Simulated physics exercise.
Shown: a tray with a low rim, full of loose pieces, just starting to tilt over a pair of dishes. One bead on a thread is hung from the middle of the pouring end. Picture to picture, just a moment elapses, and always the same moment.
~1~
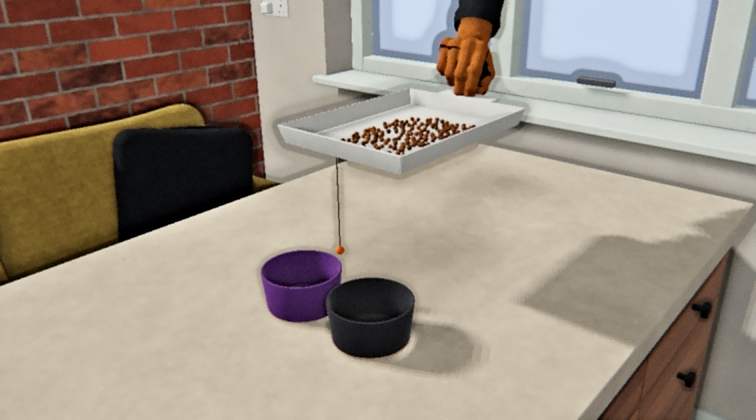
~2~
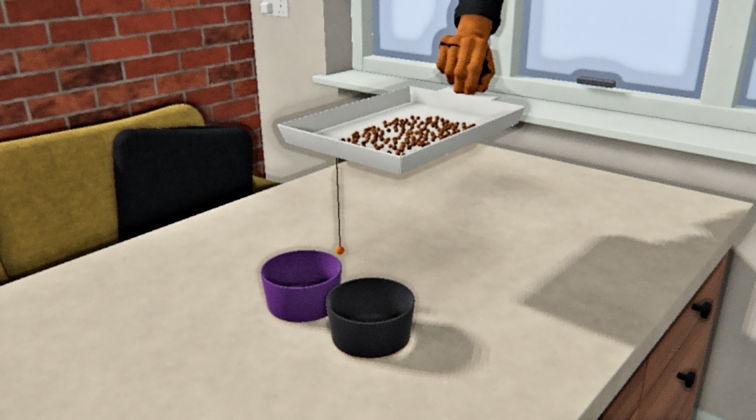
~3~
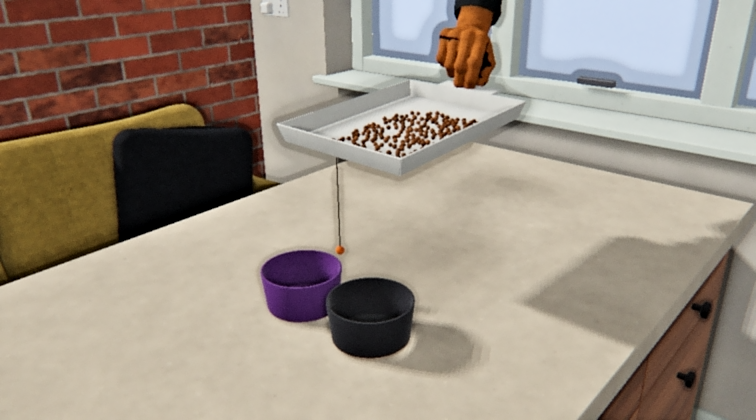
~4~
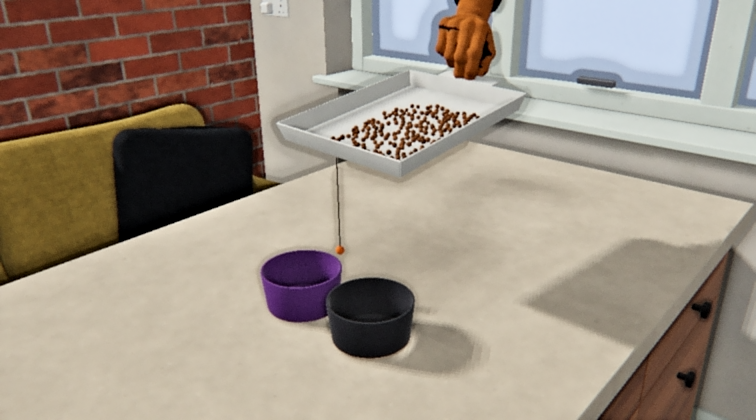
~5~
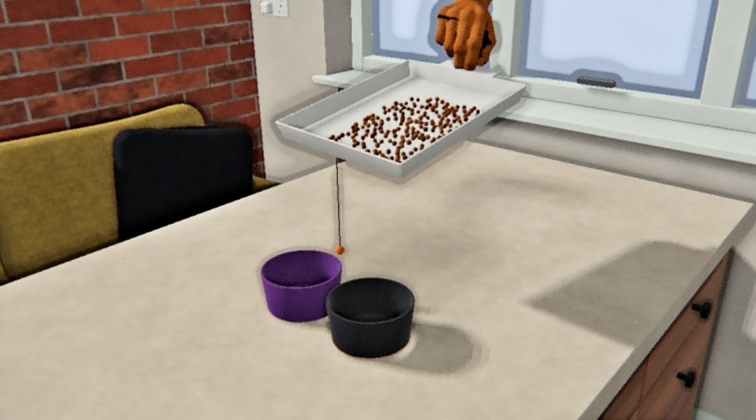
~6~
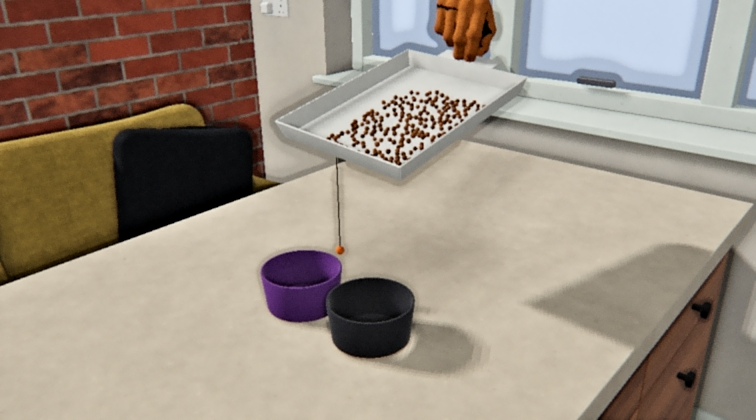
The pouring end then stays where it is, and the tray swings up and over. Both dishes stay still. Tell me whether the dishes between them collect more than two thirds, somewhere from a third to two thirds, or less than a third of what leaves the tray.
The dishes are left with a big portion, above two thirds.
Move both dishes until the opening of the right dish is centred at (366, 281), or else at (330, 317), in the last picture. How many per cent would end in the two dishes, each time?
60 %, then 0 %.
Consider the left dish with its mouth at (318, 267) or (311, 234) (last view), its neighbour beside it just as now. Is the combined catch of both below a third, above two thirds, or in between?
Try one: Beyond two thirds; try two: Under a third.
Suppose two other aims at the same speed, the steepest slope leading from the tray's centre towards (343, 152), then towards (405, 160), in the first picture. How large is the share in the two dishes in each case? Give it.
Around 70 percent for the first aim and around 70 percent for the second.
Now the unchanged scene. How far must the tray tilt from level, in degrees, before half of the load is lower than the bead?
100° or so.
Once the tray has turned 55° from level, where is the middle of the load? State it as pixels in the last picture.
Centre estimate: (391, 148).
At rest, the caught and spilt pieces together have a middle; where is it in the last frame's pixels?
Last view, resting centre - approx. (376, 334).
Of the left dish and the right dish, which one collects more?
The one you want is the right-placed one.
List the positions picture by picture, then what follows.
In the first frame, corners of the pouring end at (285, 125) and (400, 154), level; middle of the load at (408, 138), cereal balls; left dish at (272, 299); right dish at (341, 334); bead on its thread at (340, 250).
In the second frame, corners of the pouring end at (285, 124) and (400, 154), level; middle of the load at (408, 137).
In the third frame, corners of the pouring end at (284, 124) and (400, 156), tipped barely, lowest at the right corner; middle of the load at (408, 135).
In the fourth frame, corners of the pouring end at (284, 122) and (399, 158), tipped a little, lowest at the right corner; middle of the load at (408, 132).
In the fifth frame, corners of the pouring end at (283, 121) and (399, 160), tipped a little, lowest at the right corner; middle of the load at (408, 128).
In the sixth frame, corners of the pouring end at (282, 120) and (399, 163), tipped a little, lowest at the right corner; middle of the load at (408, 125); left dish at (272, 299); right dish at (341, 334).
Soon after the last picture, tray tipped steeply; nearly all on the tray; a stray few in the air.
A little later, tray tipped right over; nearly all on the tray; a stray few in the right dish; a small part in the air.
Later still, tray tipped past a quarter turn; nearly all in the right dish; a stray few outside both.
At rest, tray tipped past a quarter turn; nearly all in the right dish; none in the left dish; a stray few outside both.
